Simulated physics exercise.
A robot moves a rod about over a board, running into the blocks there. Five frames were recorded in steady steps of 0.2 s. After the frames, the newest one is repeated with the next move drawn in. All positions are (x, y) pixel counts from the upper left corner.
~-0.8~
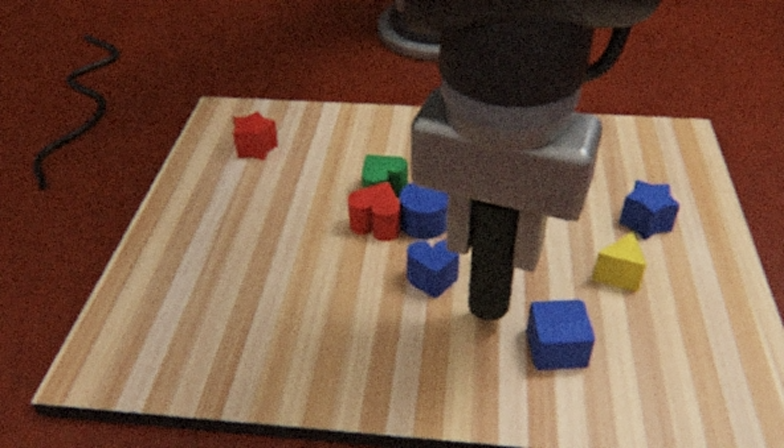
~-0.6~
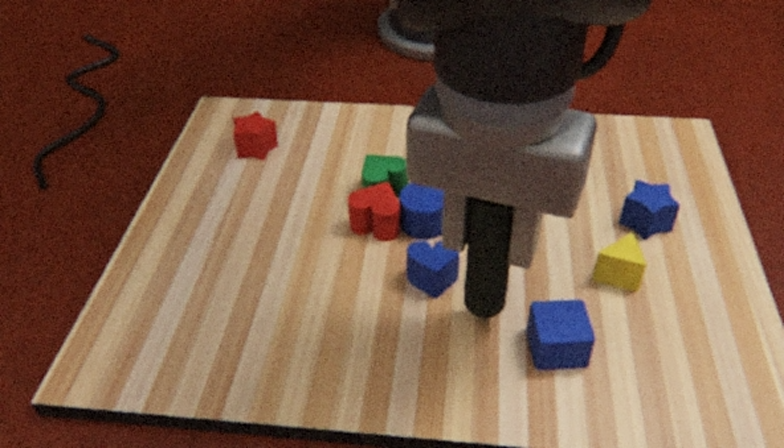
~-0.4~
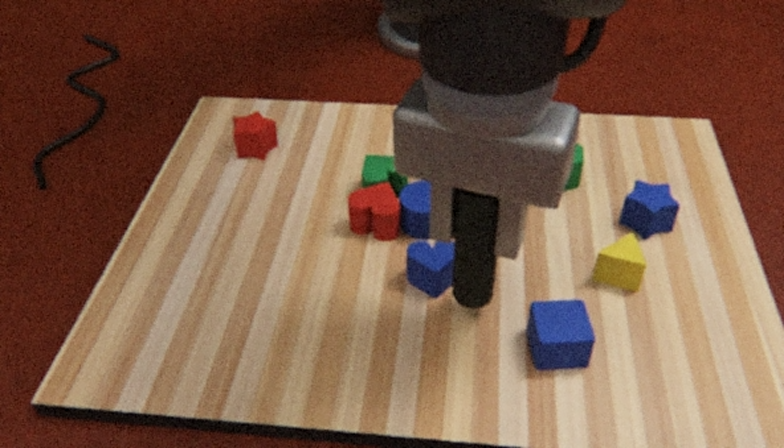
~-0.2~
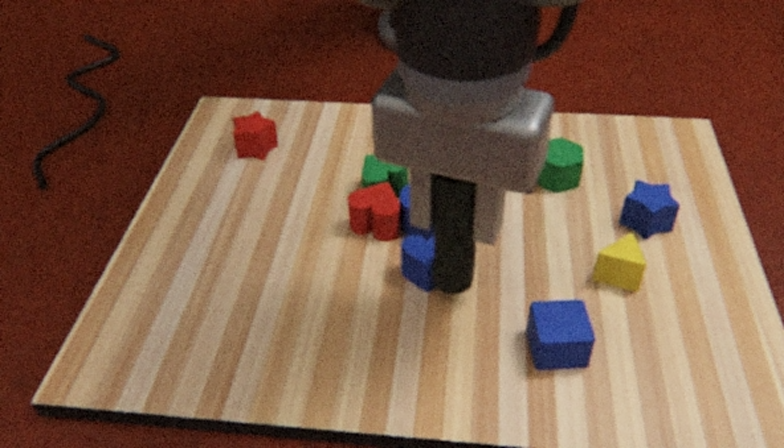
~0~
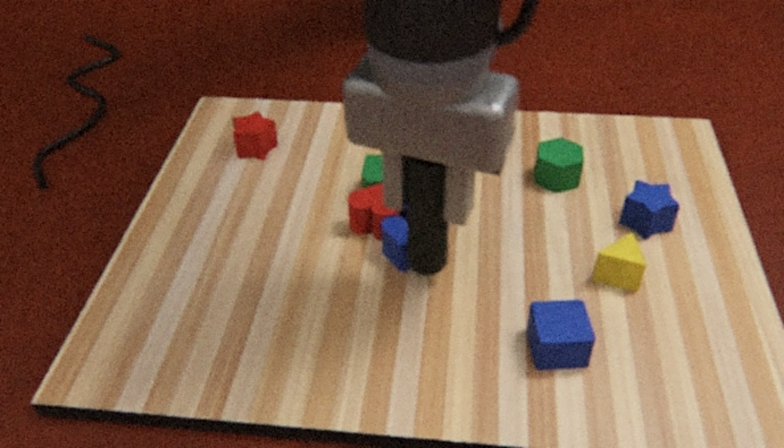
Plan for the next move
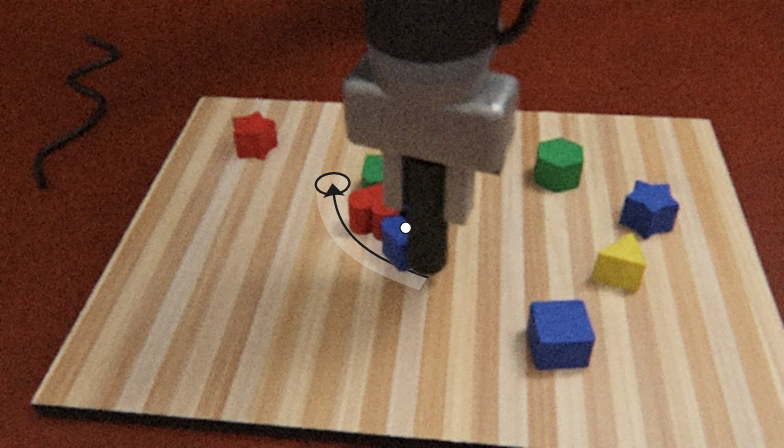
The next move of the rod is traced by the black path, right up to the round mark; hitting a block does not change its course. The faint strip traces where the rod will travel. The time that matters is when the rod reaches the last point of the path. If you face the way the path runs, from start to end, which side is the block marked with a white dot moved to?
Out to the left.
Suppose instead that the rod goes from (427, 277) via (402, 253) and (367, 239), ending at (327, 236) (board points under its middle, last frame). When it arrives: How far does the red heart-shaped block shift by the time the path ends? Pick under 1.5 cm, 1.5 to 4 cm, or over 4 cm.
My estimate: Beyond 4 cm.
The drawn path runs from (427, 277) via (374, 254) and (341, 220), ending at (333, 184); the dot is on the blue heart-shaped block.
On the path given first. One third of the way, rod at (373, 239); red heart-shaped block at (348, 181), turned 70° clockwise; green heart-shaped block at (381, 160); blue heart-shaped block at (347, 208), turned 20° anticlockwise.
Two thirds of the way, rod at (340, 205); red heart-shaped block at (333, 165); green heart-shaped block at (381, 160); blue heart-shaped block at (304, 188), turned 35° anticlockwise.
At the end, rod at (331, 170); red heart-shaped block at (332, 133), turned 165° clockwise; green heart-shaped block at (381, 160); blue heart-shaped block at (297, 182), turned 65° anticlockwise; blue cylinder not moved.
